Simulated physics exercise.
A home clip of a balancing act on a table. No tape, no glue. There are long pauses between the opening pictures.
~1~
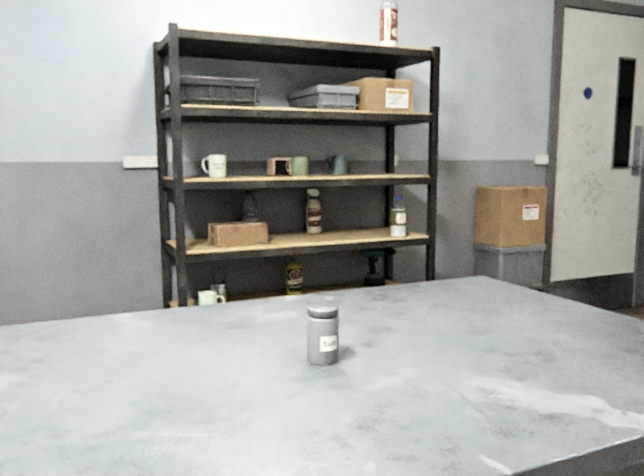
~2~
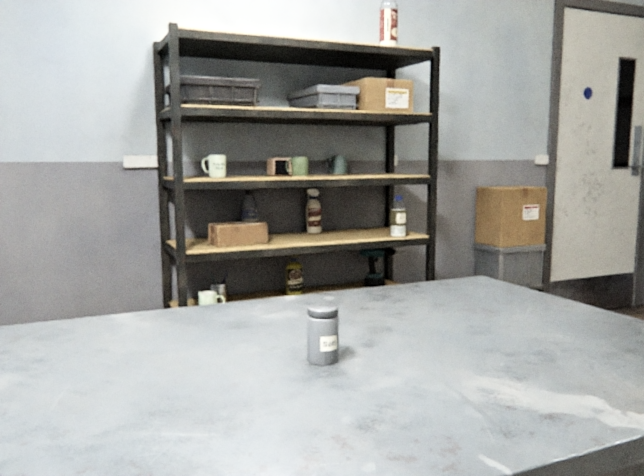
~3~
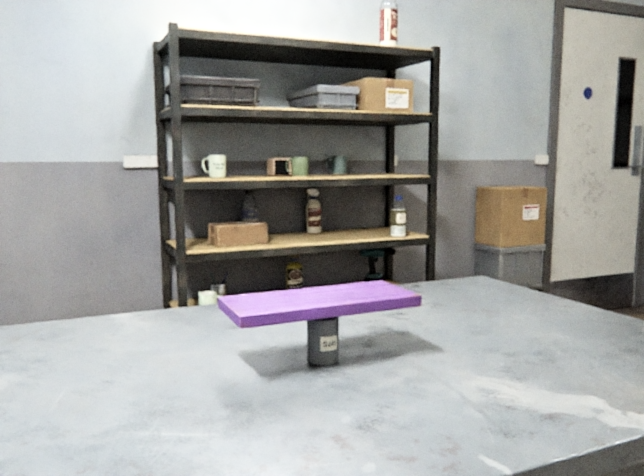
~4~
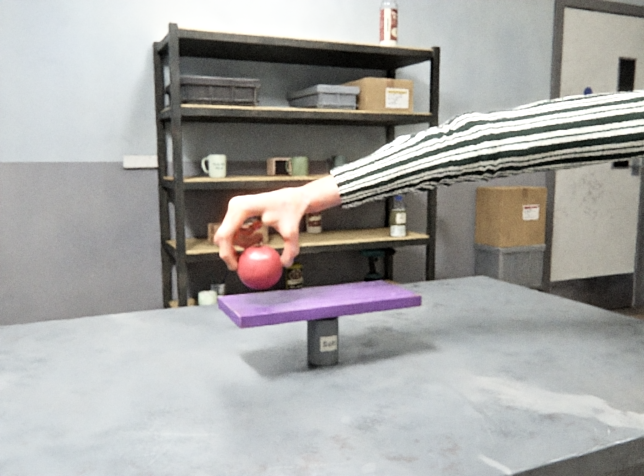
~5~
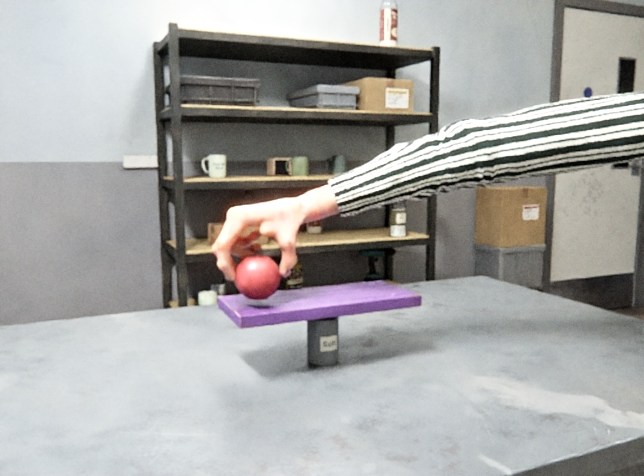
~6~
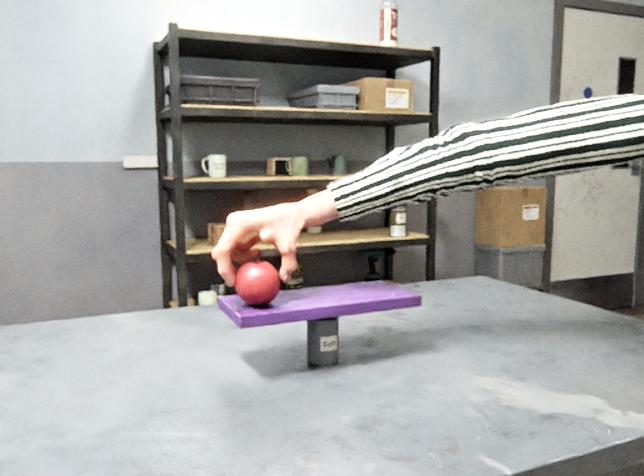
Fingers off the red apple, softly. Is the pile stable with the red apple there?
The stack comes apart.
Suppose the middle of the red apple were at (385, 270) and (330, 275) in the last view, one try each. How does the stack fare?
First try: It loses its balance; second try: It holds.
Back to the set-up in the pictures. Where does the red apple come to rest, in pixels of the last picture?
Around (177, 366).
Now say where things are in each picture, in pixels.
In the first frame, the last thing is not in view yet.
In the second frame, the last thing is not in view yet.
In the third frame, the last thing is not in view yet; purple board (320, 302).
The fourth frame shows coming down; red apple (260, 267); purple board (320, 302).
The fifth frame shows coming down; red apple (257, 277); purple board (320, 302).
The sixth frame shows in place under the hand; red apple (257, 282); purple board (320, 302).
Then, 0.40 s past the last view, red apple now fallen; purple board rocked 30° from its first pose.
Then, 0.50 s past the last view, purple board rocked 37° from its first pose.
Then, 0.60 s past the last view, purple board rocked 31° from its first pose; grey shaker displaced a little.
Then, 0.70 s past the last view, purple board rocked 24° from its first pose; grey shaker displaced about its own width.
Finally, fallen, purple board and red apple; moved from the start, grey shaker. Final places as the last picture's camera would see them, red apple near (177, 366). The stack gives way.
